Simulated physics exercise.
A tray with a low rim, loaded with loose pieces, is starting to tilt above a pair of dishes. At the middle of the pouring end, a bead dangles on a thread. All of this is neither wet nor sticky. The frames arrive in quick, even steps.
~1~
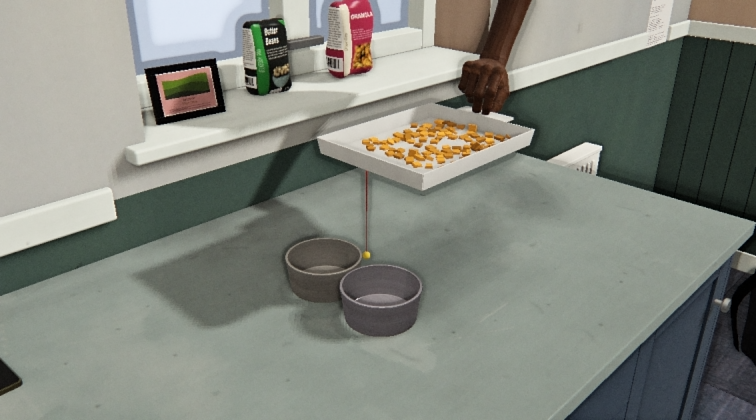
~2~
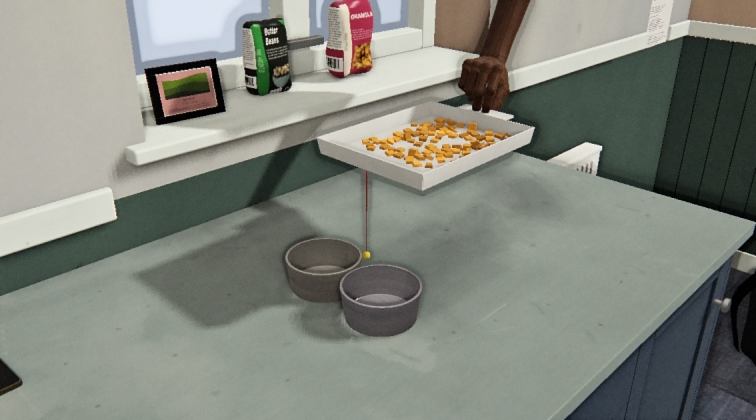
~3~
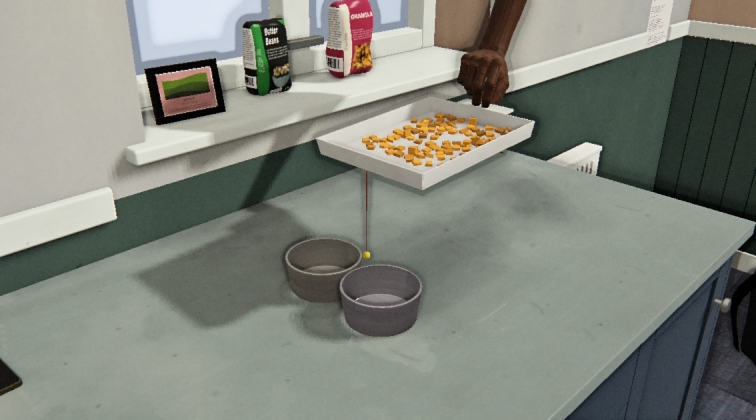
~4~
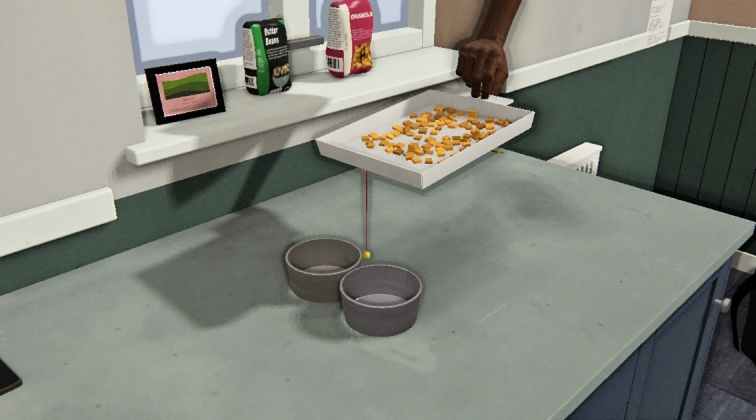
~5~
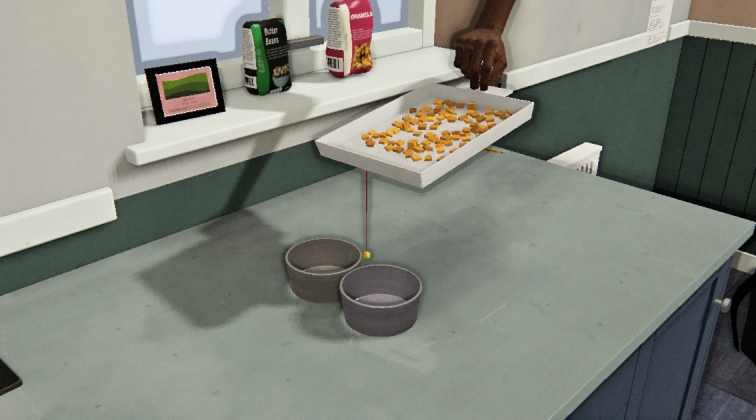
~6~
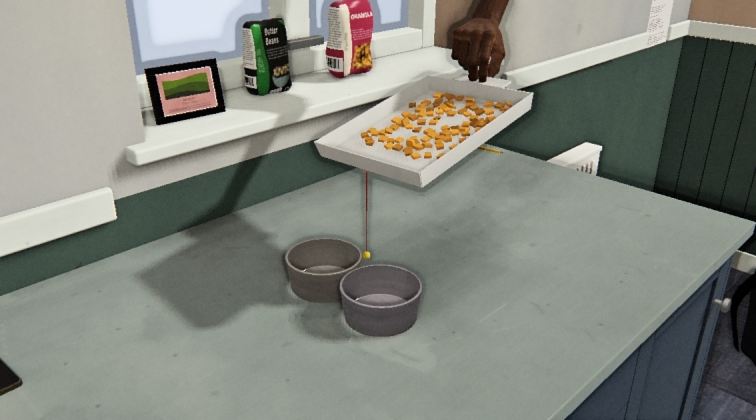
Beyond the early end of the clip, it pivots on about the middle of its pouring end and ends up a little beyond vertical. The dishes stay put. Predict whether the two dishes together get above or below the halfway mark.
Above.
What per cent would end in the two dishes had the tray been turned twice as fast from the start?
It would be around 70 percent.
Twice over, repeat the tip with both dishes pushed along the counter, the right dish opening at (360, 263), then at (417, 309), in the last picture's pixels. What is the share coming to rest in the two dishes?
Trial 1 around 40 percent, trial 2 around 40 percent.
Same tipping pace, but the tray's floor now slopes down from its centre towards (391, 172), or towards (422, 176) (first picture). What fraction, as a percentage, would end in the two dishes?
Shares, approx.: 60 %, then 50 %.
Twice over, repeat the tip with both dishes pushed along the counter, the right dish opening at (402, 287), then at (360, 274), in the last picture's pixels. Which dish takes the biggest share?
Result, try one: The left of the two; try two: The left of the two.
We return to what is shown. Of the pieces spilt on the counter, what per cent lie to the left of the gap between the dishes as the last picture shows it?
80 per cent, roughly.
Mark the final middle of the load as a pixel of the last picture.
Near pixel (318, 287).
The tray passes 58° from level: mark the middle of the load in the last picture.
I'd put the middle of the pieces at roughly (365, 143).
Soon after the last picture, tray tipped steeply; nearly all on the tray; a stray few in the air.
A little later, tray tipped right over; nearly all on the tray; a stray few outside both.
Later still, tray tipped past a quarter turn; a small part in the right dish; about two thirds in the left dish; about a quarter outside both.
At rest, tray tipped past a quarter turn; a small part in the right dish; about two thirds in the left dish; about a quarter outside both.
